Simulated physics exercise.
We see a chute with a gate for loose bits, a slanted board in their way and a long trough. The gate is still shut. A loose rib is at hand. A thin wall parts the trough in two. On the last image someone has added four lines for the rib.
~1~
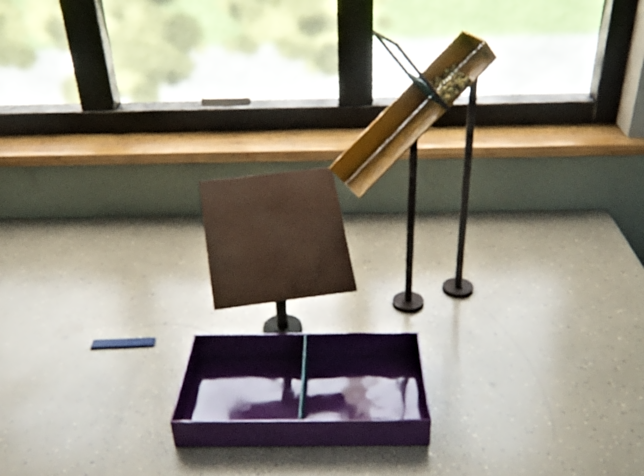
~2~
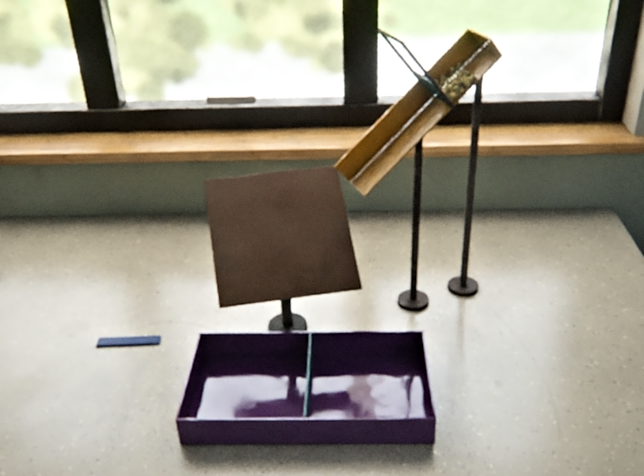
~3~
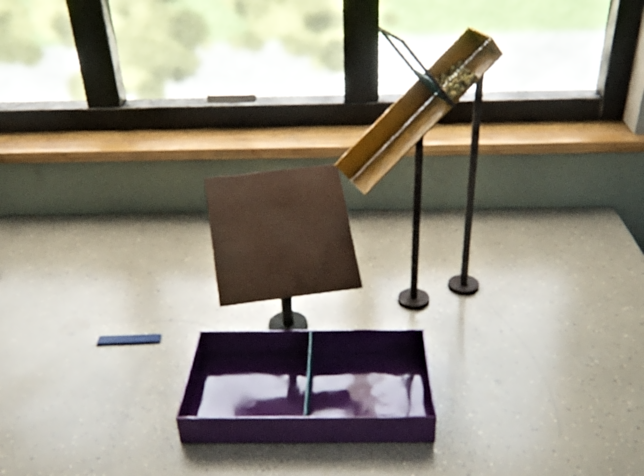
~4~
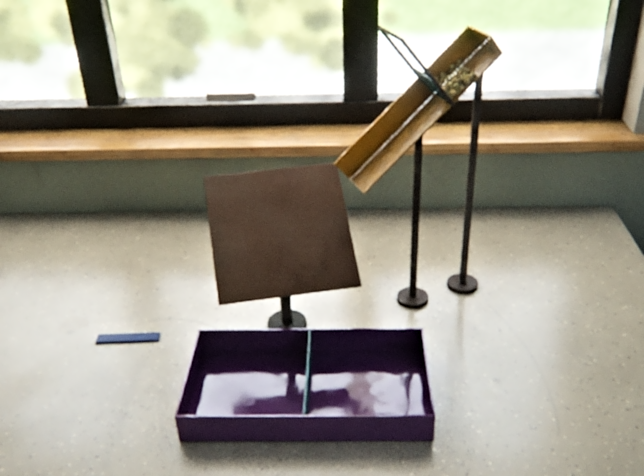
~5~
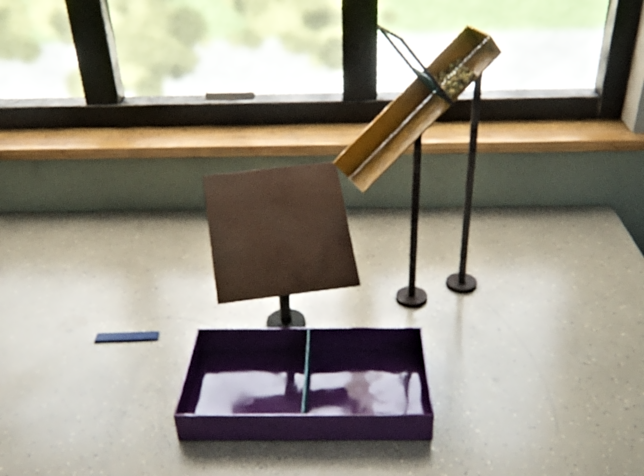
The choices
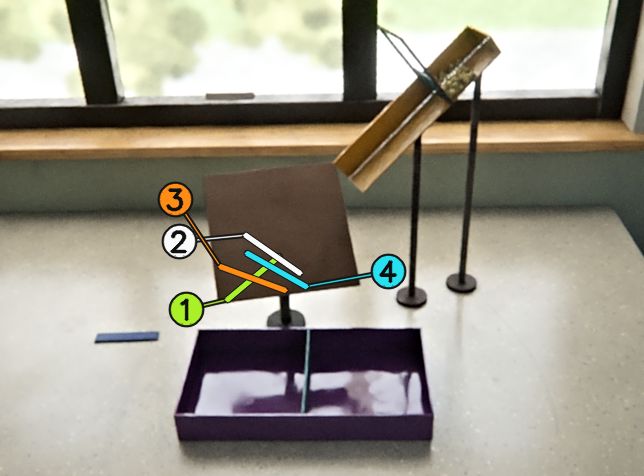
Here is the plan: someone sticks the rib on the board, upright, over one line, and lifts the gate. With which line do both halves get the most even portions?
It is 3.
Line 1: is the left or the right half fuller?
Left.
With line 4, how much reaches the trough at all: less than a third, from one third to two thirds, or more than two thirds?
It is more than two thirds.
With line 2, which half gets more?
More lands on the right.
On the marked copy, line 1 from (279, 256) to (227, 299); line 2 from (245, 235) to (299, 273); line 3 from (220, 266) to (285, 290); line 4 from (247, 253) to (306, 286).
Choosing 1, of what is caught, the bulk in the left half, a small share in the right.
Choosing 2, of what is caught, close to a quarter in the left half, the bulk in the right.
Choosing 3, of what is caught, close to half in the left half, close to half in the right.
Choosing 4, of what is caught, a small share in the left half, the bulk in the right.
